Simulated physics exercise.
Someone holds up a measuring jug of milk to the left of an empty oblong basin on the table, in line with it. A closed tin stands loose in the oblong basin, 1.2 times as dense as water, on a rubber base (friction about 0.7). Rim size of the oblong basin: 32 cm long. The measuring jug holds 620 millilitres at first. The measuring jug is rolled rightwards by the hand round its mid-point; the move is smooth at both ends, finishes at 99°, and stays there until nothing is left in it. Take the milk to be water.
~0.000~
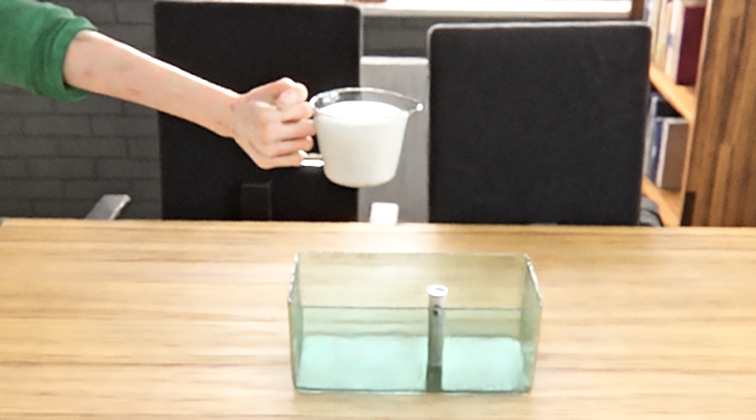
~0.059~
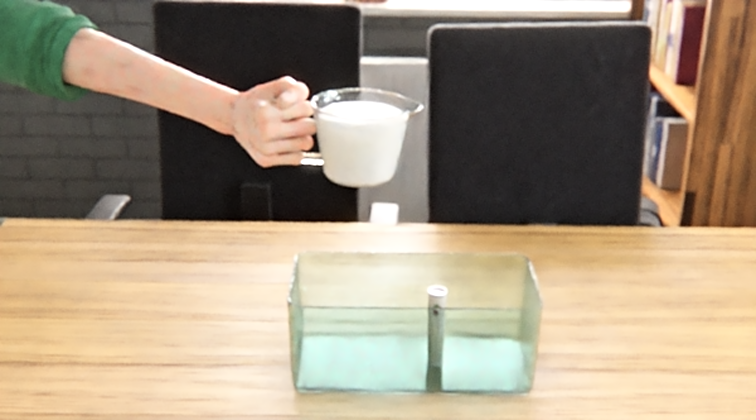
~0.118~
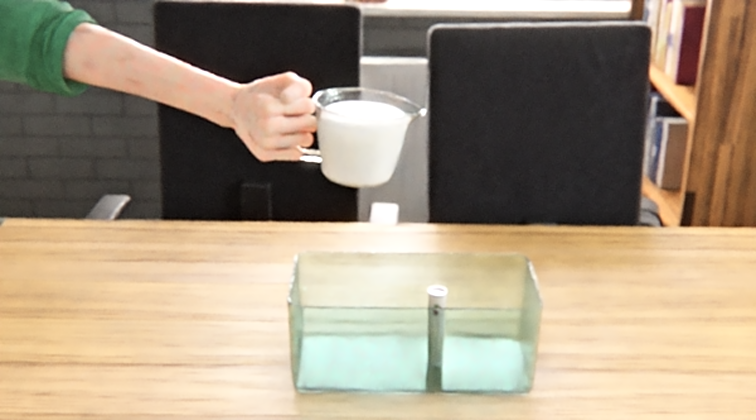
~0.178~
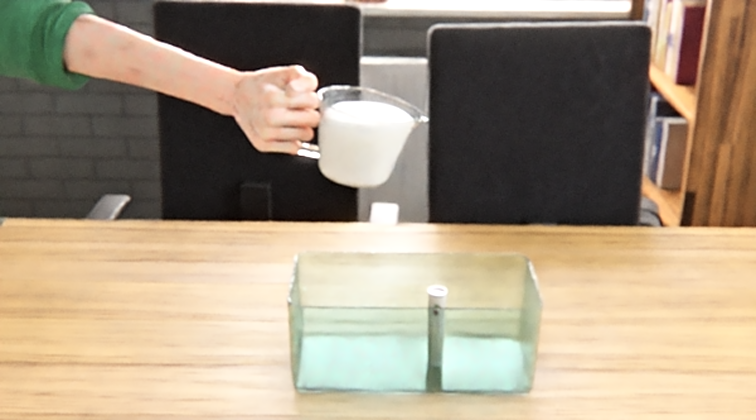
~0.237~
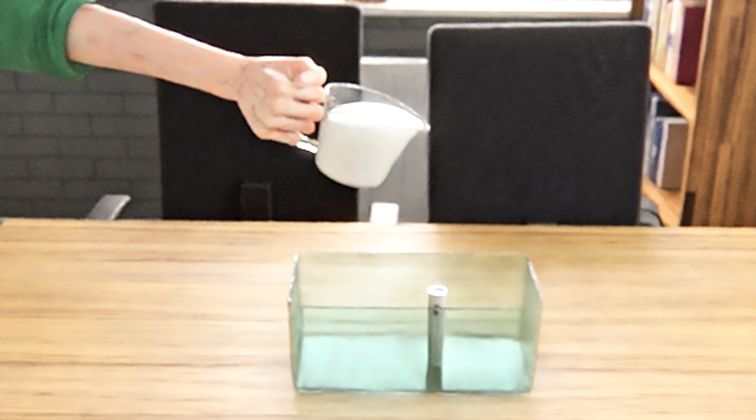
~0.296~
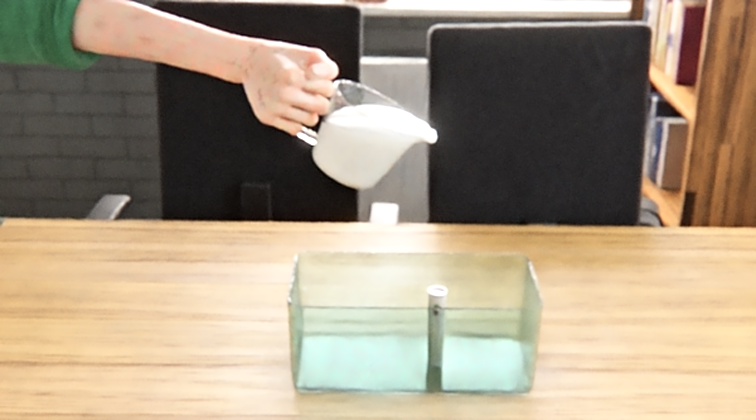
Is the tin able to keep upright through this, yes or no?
Yes, it remains upright.
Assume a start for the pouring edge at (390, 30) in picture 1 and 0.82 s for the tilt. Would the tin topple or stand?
Then the tin comes down.
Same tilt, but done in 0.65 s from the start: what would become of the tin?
Outcome - the tin remains standing.
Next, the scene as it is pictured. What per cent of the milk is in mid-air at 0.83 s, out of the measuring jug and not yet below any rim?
Something like 16 per cent is in the air then.
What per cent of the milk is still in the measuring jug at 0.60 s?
Portion remaining: Approx. 44 per cent.
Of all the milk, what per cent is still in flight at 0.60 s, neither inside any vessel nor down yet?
Roughly 36 percent.
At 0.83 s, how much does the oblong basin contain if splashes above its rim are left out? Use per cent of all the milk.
Around 78 in a hundred.
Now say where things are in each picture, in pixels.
The first frame shows tilt 0°; pouring edge (422, 106); surface from (316, 113) to (407, 114); the oblong basin's rim runs from (292, 279) to (535, 282); the tin's top is at (437, 294).
The second frame shows tilt 1°; pouring edge (423, 107); surface from (316, 113) to (408, 115).
The third frame shows tilt 5°; pouring edge (425, 111); surface from (318, 111) to (409, 116).
The fourth frame shows tilt 11°; pouring edge (428, 118); surface from (321, 112) to (413, 118).
The fifth frame shows tilt 19°; pouring edge (430, 127); surface from (325, 115) to (423, 121).
The sixth frame shows tilt 29°; pouring edge (431, 138); surface from (325, 119) to (425, 131); 2 per cent is over the edge.
After 0.60 s the tilt is 83° and 45 per cent is still to pour; the tin stands where it began.
After 0.83 s the tilt is 99° and 7 per cent is still to pour; the tin stands where it began.
After 1.06 s the tilt is 99° and 0 per cent is still to pour; the tin stands where it began.
After 1.32 s the tilt is 99° and 0 per cent is still to pour; the tin stands where it began.
In the end the tin stands where it began.
